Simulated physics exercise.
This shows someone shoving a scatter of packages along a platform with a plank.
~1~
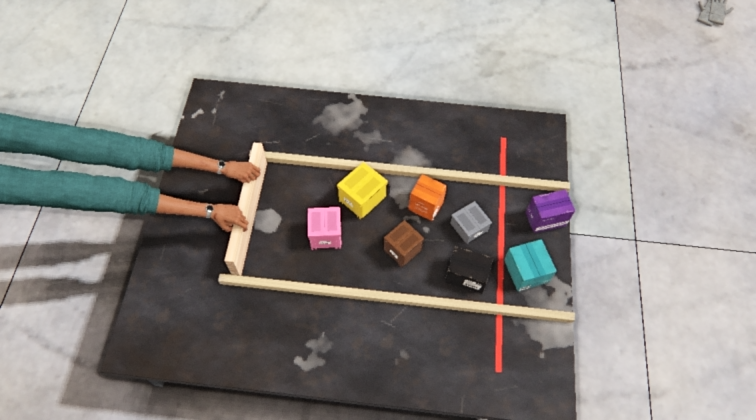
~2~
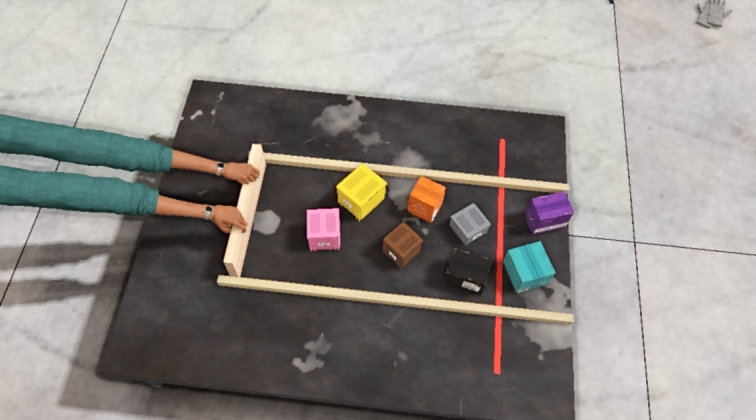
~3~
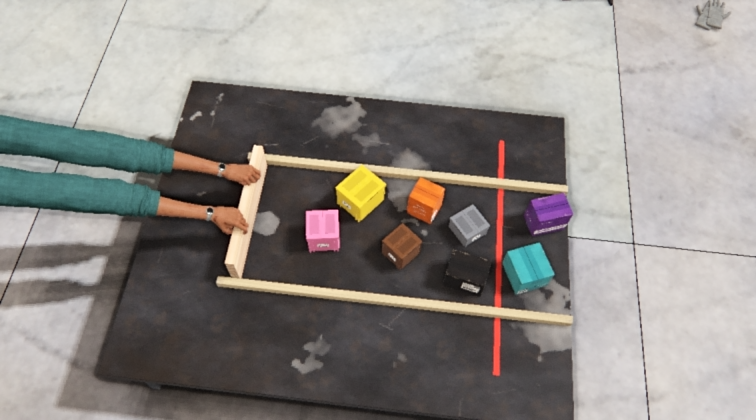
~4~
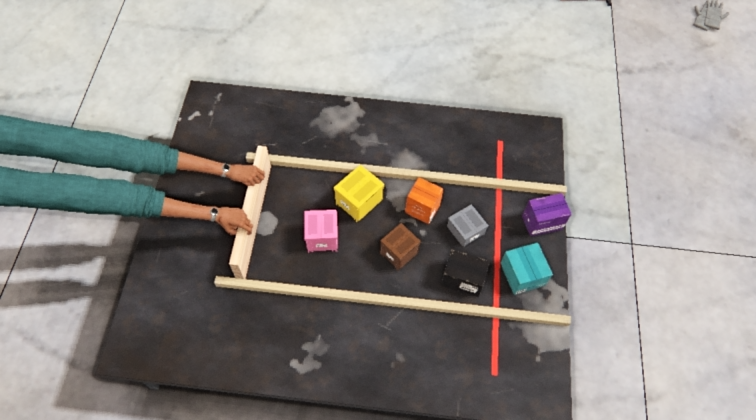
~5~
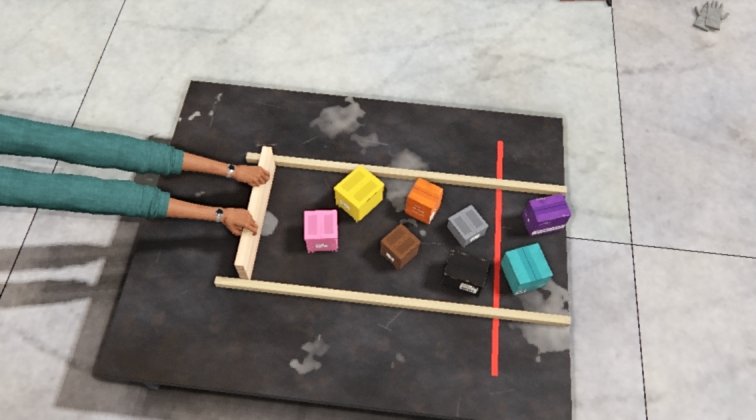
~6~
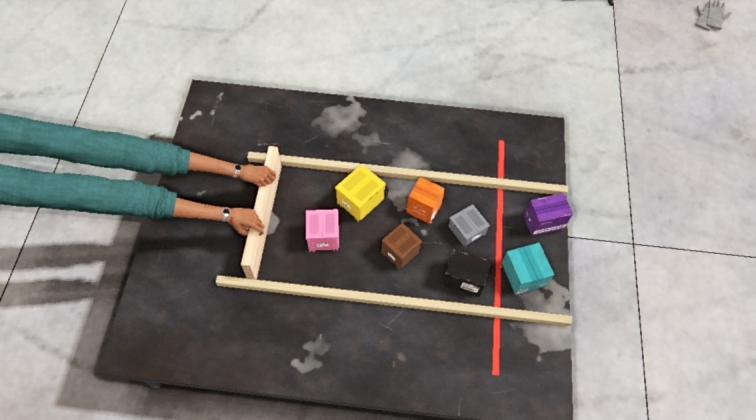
At the start, two hands in green sleeves hold a wooden plank at the left of a dark platform, with eight colourful boxes scattered between two rails. The hands then push the plank a short way right, toward the pink box, without touching it, while the boxes stay still.
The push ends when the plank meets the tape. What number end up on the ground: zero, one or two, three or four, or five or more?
Here the number that fall off is one or two.
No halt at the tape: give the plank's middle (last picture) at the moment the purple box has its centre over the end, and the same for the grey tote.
At (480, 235) for the purple box; at (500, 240) for the grey tote.
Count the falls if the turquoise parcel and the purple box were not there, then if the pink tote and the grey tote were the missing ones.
0 in the first case, 1 in the second.
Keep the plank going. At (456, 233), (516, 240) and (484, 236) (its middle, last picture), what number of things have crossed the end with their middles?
In that order 0, 3 and 1.
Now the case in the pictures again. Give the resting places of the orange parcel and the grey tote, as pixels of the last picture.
The orange parcel stops around (549, 210); the grey tote around (570, 238).
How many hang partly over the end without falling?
That would be 2.
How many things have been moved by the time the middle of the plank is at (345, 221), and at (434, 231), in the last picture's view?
First 2, then 6.
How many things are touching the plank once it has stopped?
3 of them.
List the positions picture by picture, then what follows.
The first picture shows purple box (550, 212); turquoise parcel (530, 266); grey tote (470, 223); plank (247, 208); tape (501, 244).
The second picture shows turquoise parcel (528, 267); black parcel (468, 272).
The third picture shows grey tote (469, 226); brown tote (401, 247).
The fourth picture shows purple box (546, 215); pink tote (322, 231).
The fifth picture shows turquoise parcel (526, 269); yellow tote (359, 194).
The sixth picture shows purple box (548, 215); turquoise parcel (527, 269); grey tote (468, 226); plank (263, 212); tape (499, 247).
Soon after, none off yet; purple box at rest near (548, 215); turquoise parcel at rest near (527, 269); grey tote at rest near (468, 226).
Then, none off yet; purple box at rest near (548, 215); turquoise parcel at rest near (527, 269); grey tote moved about its own width near (490, 229).
By the end, the number that fall off is one or two; fallen, purple box.
